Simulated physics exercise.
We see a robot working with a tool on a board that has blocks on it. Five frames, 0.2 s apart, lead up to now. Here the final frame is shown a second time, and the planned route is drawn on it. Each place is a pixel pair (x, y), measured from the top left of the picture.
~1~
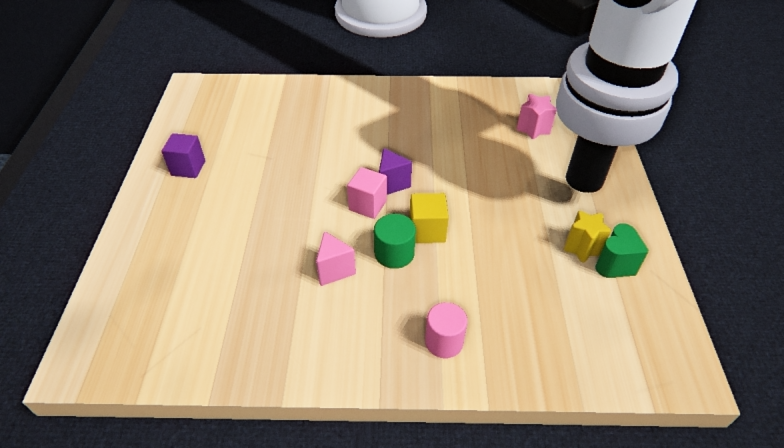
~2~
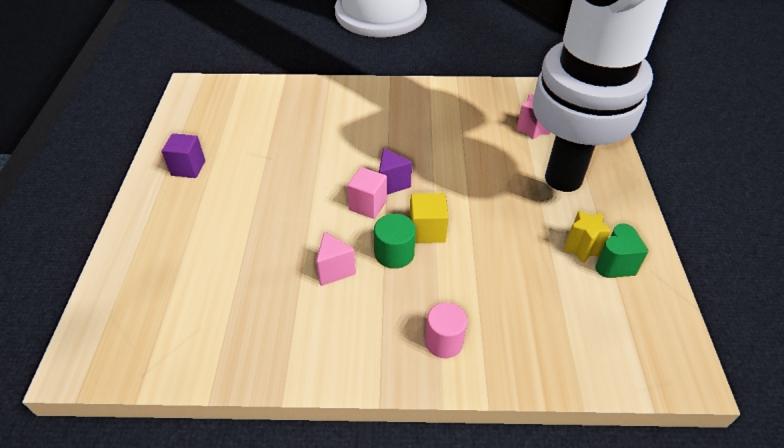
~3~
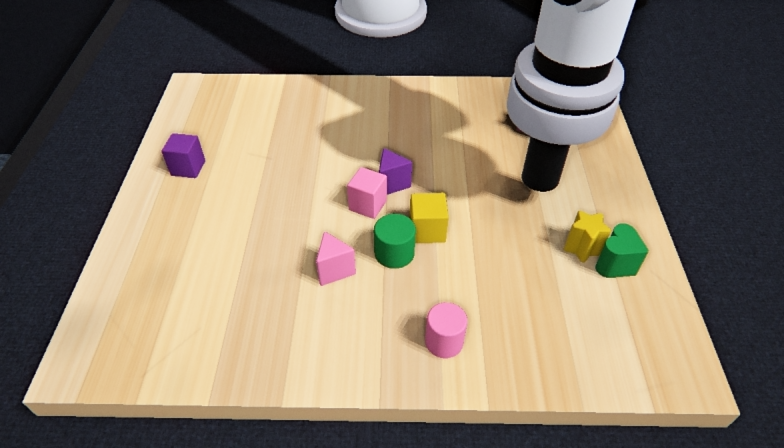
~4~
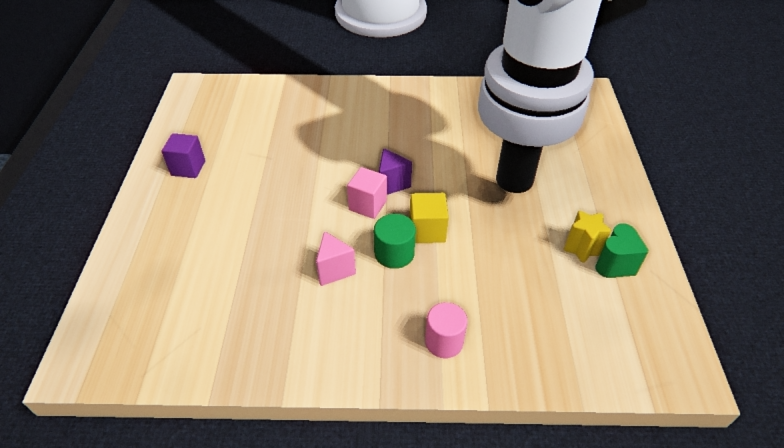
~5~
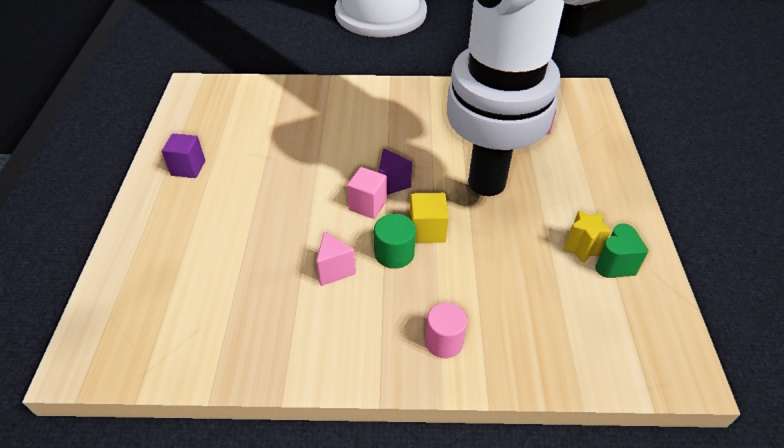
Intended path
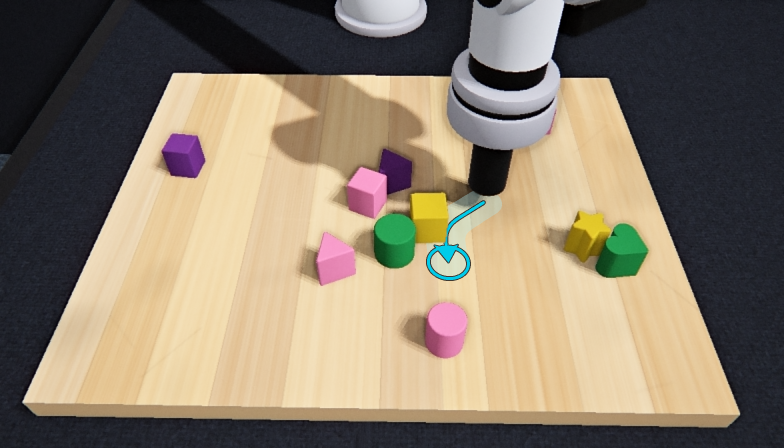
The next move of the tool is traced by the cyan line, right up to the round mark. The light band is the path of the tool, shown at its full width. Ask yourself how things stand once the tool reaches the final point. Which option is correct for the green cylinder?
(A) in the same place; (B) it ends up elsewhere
The answer is B.
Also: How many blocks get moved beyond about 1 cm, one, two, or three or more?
The number will come to 2.
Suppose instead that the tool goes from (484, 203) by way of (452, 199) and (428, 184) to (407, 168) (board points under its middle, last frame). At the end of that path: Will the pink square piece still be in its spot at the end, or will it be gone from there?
The answer is that it remains undisturbed.
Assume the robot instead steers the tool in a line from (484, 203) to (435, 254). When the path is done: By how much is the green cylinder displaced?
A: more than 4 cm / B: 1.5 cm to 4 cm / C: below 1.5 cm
B (1.5 cm to 4 cm)
The drawn path runs from (484, 203) through (461, 217) and (446, 237) to (448, 262).
On the path given first. Halfway along, tool (452, 207); green cylinder (387, 233); yellow square piece (418, 211), turned 15° anticlockwise.
At the end, tool (451, 244); purple triangle not moved; green cylinder (371, 243); yellow square piece (411, 229).
